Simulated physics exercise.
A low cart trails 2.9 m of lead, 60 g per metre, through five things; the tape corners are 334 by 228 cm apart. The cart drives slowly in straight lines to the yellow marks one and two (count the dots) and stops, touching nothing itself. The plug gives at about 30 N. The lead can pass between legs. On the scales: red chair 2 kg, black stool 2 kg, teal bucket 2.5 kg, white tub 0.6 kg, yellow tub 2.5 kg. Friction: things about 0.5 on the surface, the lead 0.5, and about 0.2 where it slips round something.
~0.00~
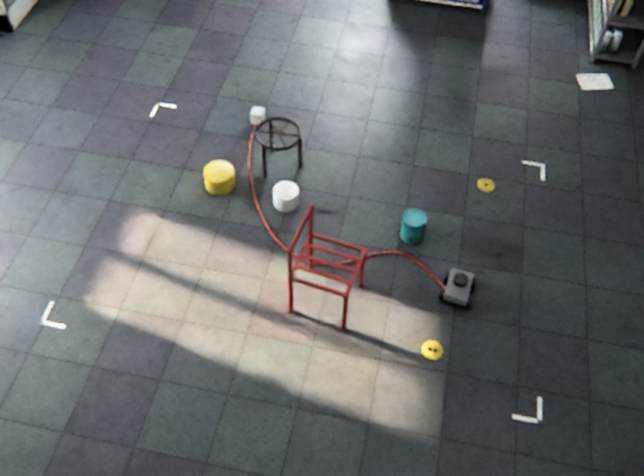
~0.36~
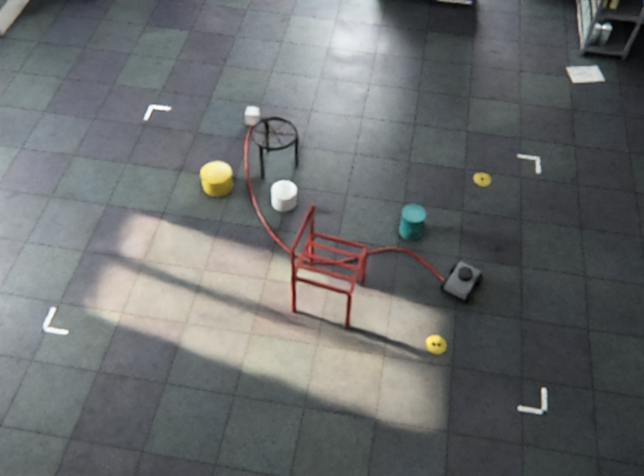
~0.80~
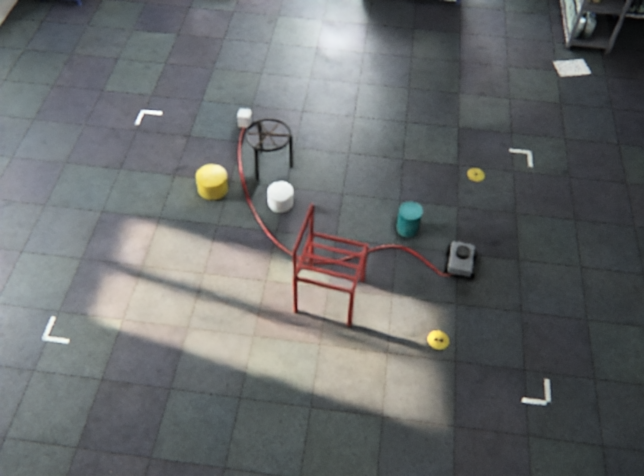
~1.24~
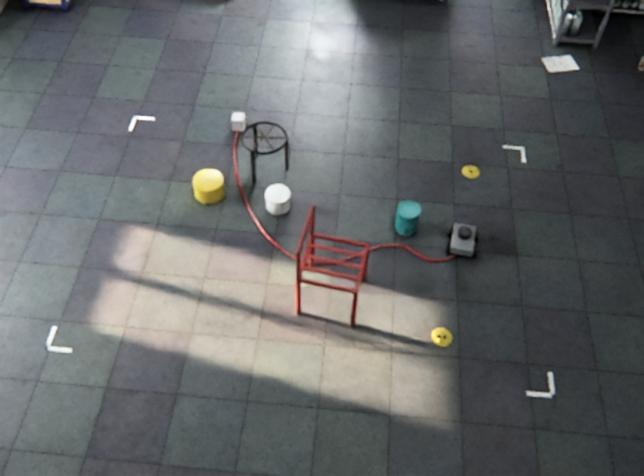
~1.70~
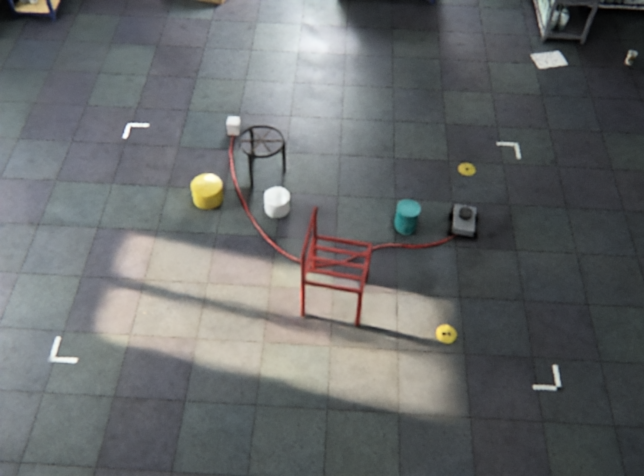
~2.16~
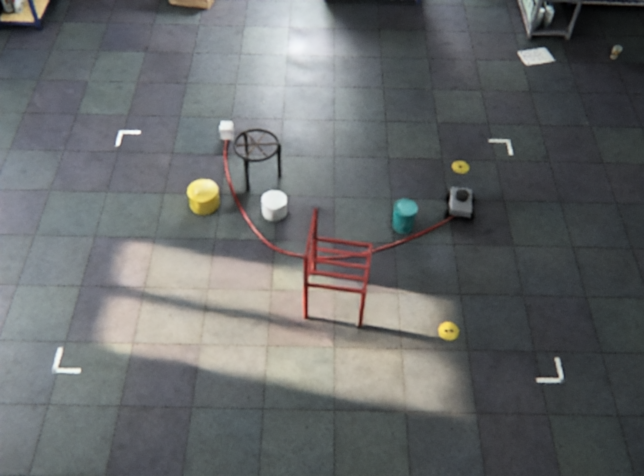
The video shows a small grey cart trailing a red lead that runs past a red chair toward a black stool; the cart rolls away past a teal bucket toward a yellow dot while the view shifts and the tubs stay put.
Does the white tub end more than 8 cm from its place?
Verdict: The white tub moves.
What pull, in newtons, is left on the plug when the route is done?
About 0 N.
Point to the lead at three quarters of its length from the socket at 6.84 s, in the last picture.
Near (418, 224).
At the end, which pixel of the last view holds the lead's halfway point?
At about (333, 222).
By 3.7 s, cart at (461, 169), lead slack at the fixed end; white tub 13 cm off its start.
By 5.3 s, cart at (457, 219), lead slack at the fixed end; white tub 13 cm off its start.
By 6.8 s, cart at (453, 276), lead slack at the fixed end; white tub 13 cm off its start at (285, 189).
By 8.4 s, cart at (449, 330), lead slack at the fixed end; white tub 13 cm off its start.
By 8.8 s, cart at (449, 330), lead slack at the fixed end; white tub 13 cm off its start at (285, 189).
